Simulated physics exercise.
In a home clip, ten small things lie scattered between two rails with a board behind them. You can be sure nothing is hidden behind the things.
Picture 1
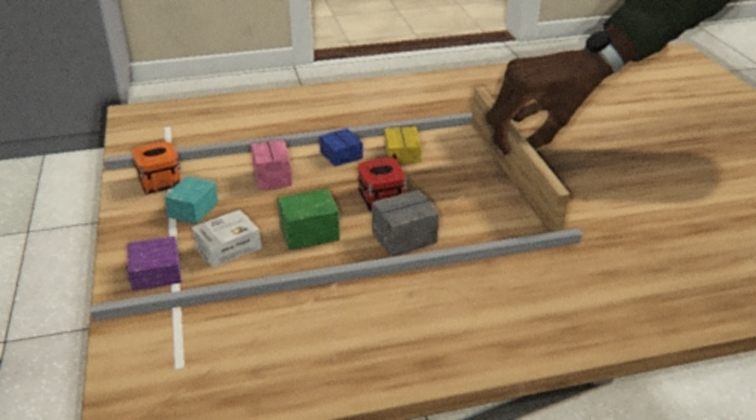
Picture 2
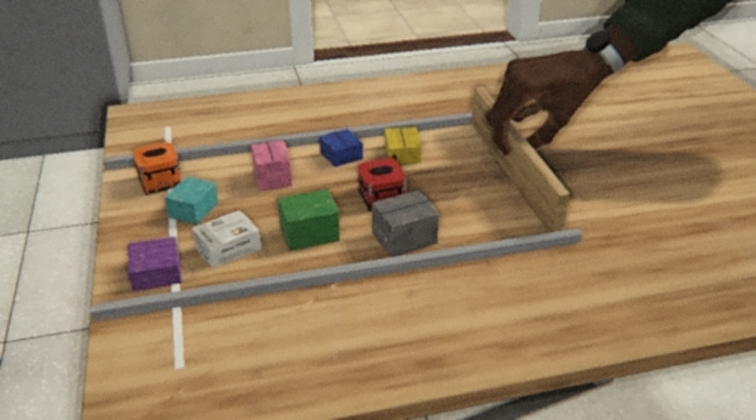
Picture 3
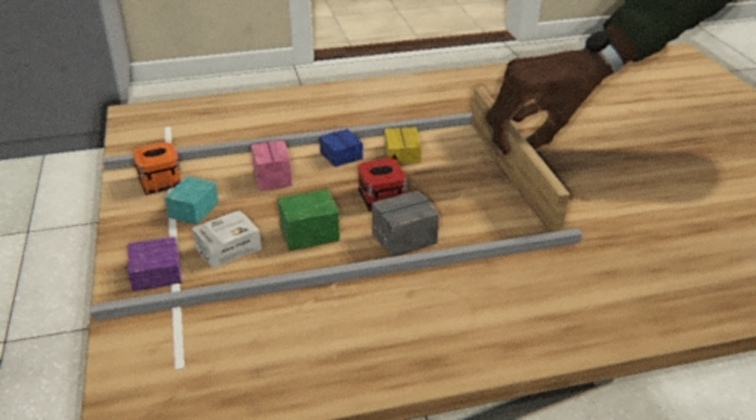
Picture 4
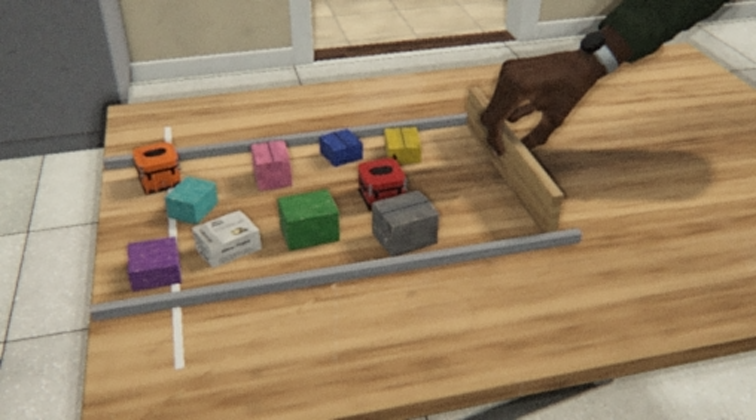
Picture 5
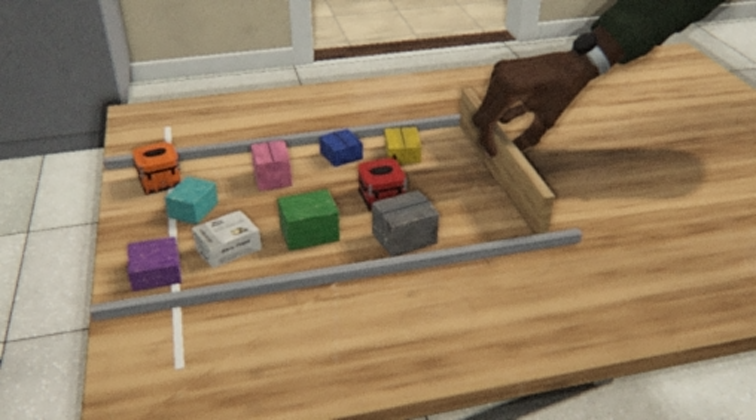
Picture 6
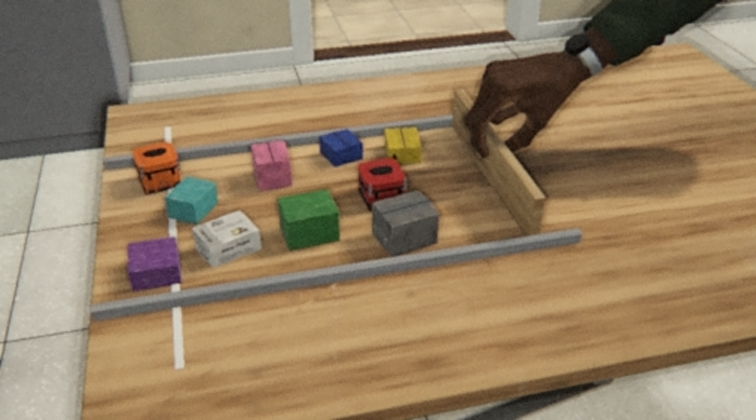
On a wooden table in a home, ten small blocks, boxes and cases of various colours lie scattered between two grey rails, with a hand holding a wooden board at the right. The board barely moves at first, then the hand slides it slightly left while the small things stay still.
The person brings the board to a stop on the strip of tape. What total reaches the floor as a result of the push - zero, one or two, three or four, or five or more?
Most likely three of them, or four, will slide off.
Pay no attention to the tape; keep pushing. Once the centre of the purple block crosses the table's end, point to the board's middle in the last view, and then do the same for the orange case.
Approx. (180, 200) / approx. (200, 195) for the other.
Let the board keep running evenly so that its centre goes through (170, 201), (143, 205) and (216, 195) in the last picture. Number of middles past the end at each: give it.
First 3, then 7, then 0.
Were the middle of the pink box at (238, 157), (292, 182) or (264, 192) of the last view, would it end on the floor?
One after another, it fails to stay; keeps its place; keeps its place.
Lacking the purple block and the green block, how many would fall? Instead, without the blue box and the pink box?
Try one: 1; try two: 2.
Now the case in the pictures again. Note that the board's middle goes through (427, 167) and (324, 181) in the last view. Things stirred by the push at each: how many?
So far 1, and 8 at the second.
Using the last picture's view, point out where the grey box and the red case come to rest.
Taking them in turn, first comes (144, 263), then (150, 215).
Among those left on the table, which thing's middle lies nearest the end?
Green block.
A little later, none off yet; purple block at rest near (154, 263); orange case at rest near (158, 167); turquoise block at rest near (192, 200).
When it is over, the number that fall off is three or four; down, white box, orange case and purple block.
